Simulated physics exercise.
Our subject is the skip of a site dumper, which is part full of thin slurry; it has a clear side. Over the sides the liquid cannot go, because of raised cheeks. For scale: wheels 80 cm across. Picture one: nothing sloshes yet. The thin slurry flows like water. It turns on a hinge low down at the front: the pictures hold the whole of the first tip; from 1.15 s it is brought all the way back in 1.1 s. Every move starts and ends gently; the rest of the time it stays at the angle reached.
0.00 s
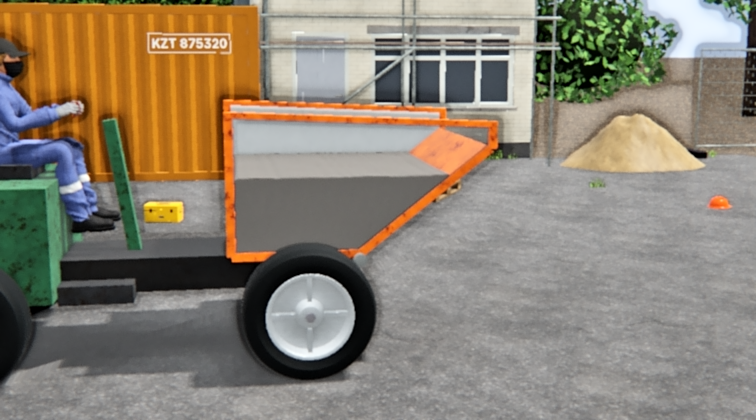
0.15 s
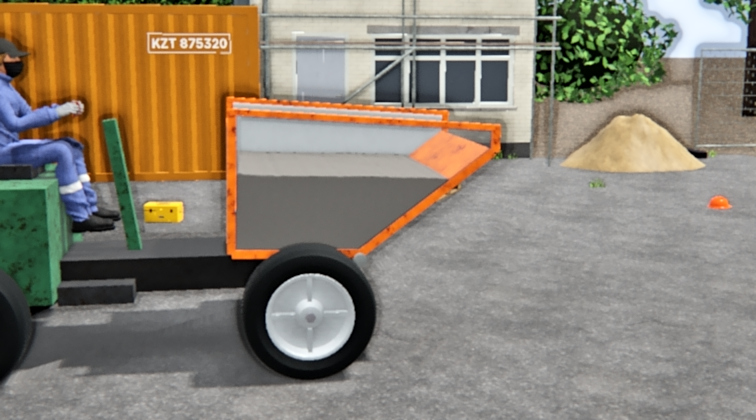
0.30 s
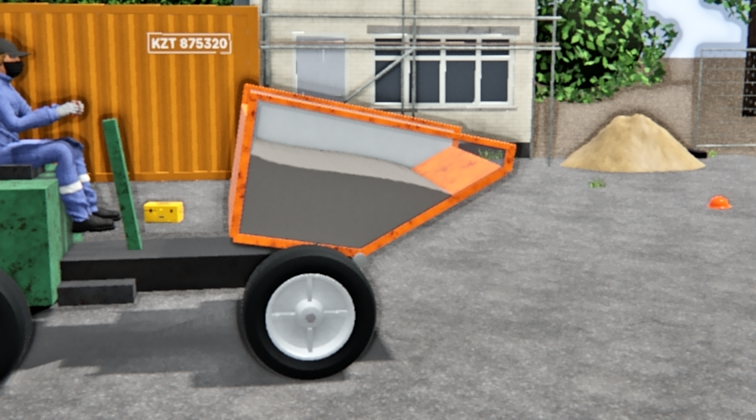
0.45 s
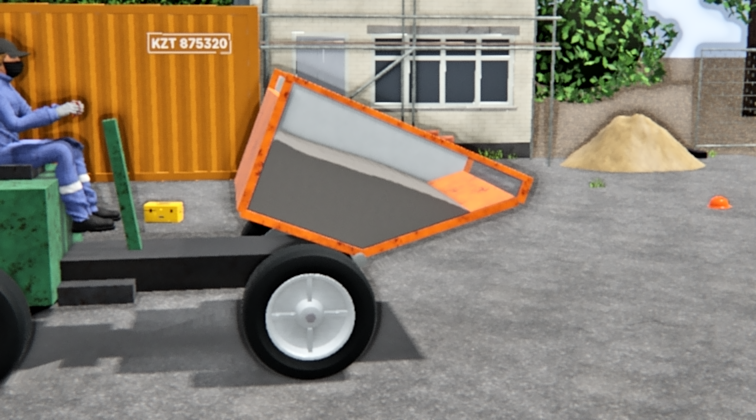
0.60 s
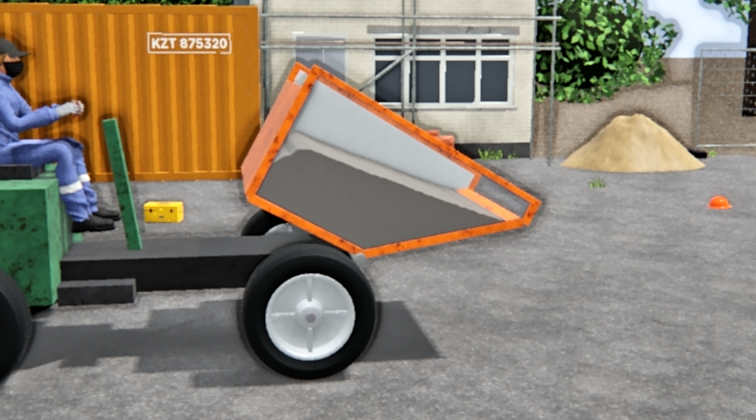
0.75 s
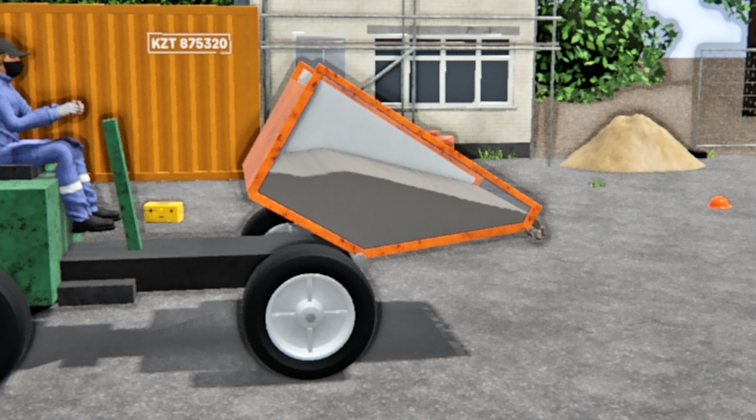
In this clip, a site dumper with a clear-sided orange skip stands on grey ground as the skip tilts forwards to the right, and the grey slurry inside shifts towards the front until a little emerges at the lip.
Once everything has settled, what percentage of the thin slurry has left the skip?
About 67 per cent.
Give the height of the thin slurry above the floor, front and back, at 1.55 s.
It reads roughly 24 cm up front and 0 cm at the back.
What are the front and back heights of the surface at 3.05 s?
Reading: About 10 cm in front, about 28 cm behind.
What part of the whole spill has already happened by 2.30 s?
About 90 percent, give or take.
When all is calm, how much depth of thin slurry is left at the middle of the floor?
Close to 10 cm of depth there.
After 1.55 s the skip is at 23° forwards, the surface stands 24 cm on the front, 0 cm on the back; the loss stands at 54 per cent, over the front.
After 2.30 s the surface stands 15 cm on the front, 35 cm on the back; the loss stands at 64 per cent, over the front.
After 3.05 s the surface stands 10 cm on the front, 27 cm on the back; the loss stands at 64 per cent, over the front.
After 5.14 s the loss stands at 67 per cent, over the front, 409 of 607 litres.
